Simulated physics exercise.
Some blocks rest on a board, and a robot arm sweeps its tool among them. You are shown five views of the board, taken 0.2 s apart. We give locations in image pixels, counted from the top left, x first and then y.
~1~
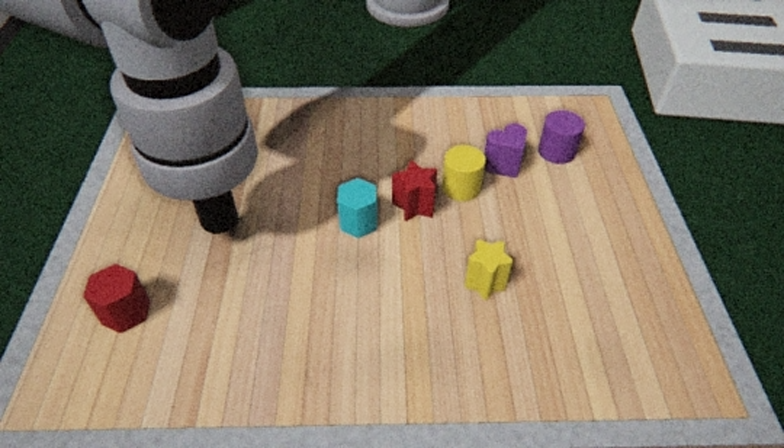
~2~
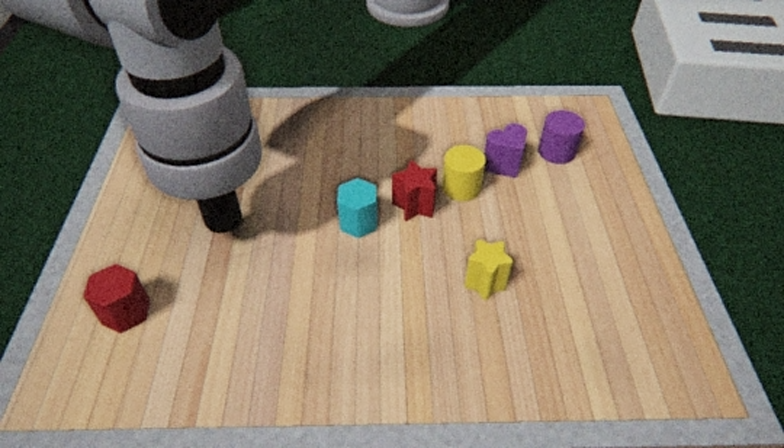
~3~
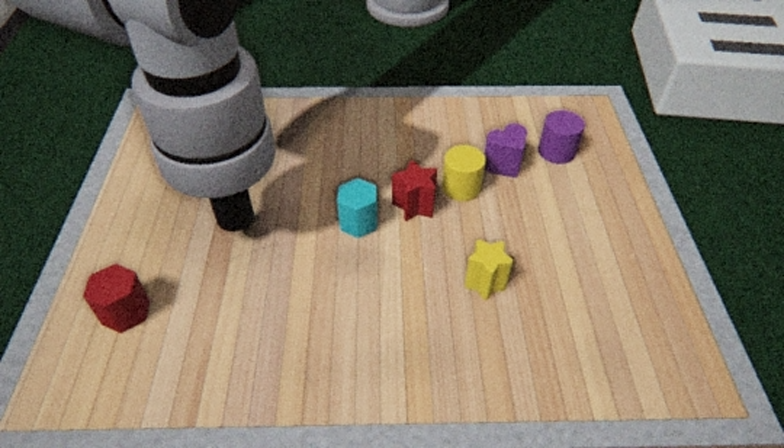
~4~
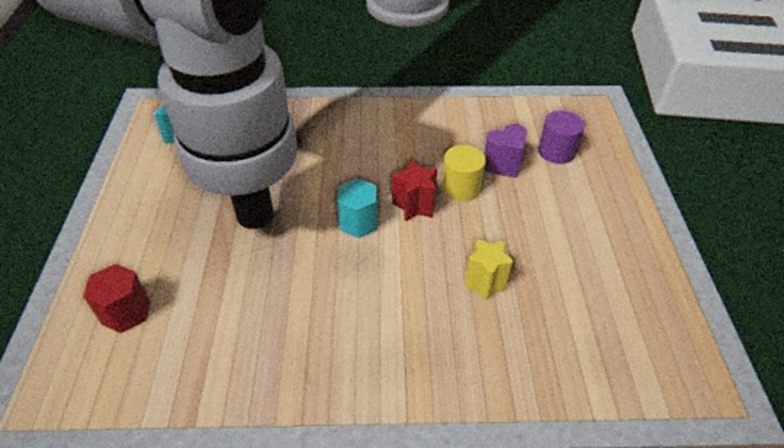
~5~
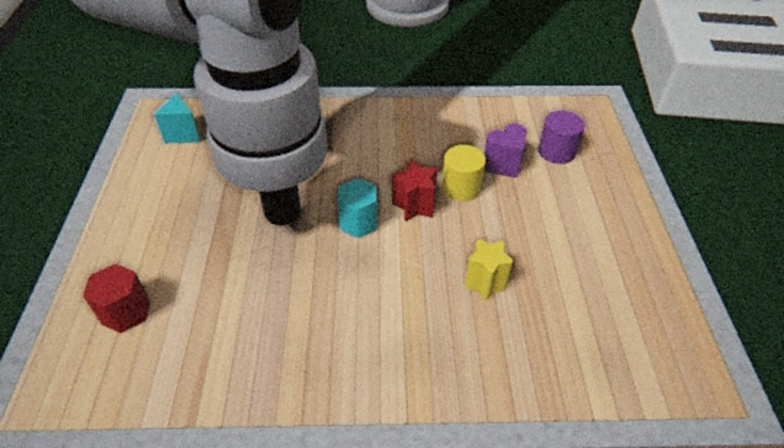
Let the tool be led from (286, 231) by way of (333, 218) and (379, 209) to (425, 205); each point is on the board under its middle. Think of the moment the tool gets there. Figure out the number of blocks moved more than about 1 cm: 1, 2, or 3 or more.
My prediction: No fewer than three blocks.
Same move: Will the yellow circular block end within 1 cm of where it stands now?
Answer: No.
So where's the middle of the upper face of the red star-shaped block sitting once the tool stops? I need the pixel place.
I'd guess (461, 176).
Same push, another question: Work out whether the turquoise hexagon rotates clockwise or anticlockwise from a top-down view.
With the clock.
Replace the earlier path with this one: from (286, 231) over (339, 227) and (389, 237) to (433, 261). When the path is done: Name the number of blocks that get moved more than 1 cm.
It displaces two.
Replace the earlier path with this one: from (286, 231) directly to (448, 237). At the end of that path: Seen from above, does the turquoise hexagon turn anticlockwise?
I'd say yes.
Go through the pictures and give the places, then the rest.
In the first frame, tip of the tool (220, 222), middles of tops, turquoise hexagon (357, 193), red star-shaped block (417, 176), yellow circular block (465, 158).
In the second frame, tool (224, 221), nothing pushed.
In the third frame, tool (236, 220), nothing pushed.
In the fourth frame, tool (256, 217), nothing pushed.
In the fifth frame, tool (283, 214), turquoise hexagon (357, 193), red star-shaped block (417, 176), yellow circular block (465, 158).
The first path, step by step. One third of the way, tool (333, 201); turquoise hexagon (369, 192).
Two thirds of the way, tool (379, 192); turquoise hexagon (405, 198), turned 45° clockwise; red star-shaped block (426, 177), turned 25° anticlockwise.
At the end, tool (426, 187); turquoise hexagon (418, 203), turned 75° clockwise; red star-shaped block (461, 176), turned 40° anticlockwise; yellow circular block (485, 154).
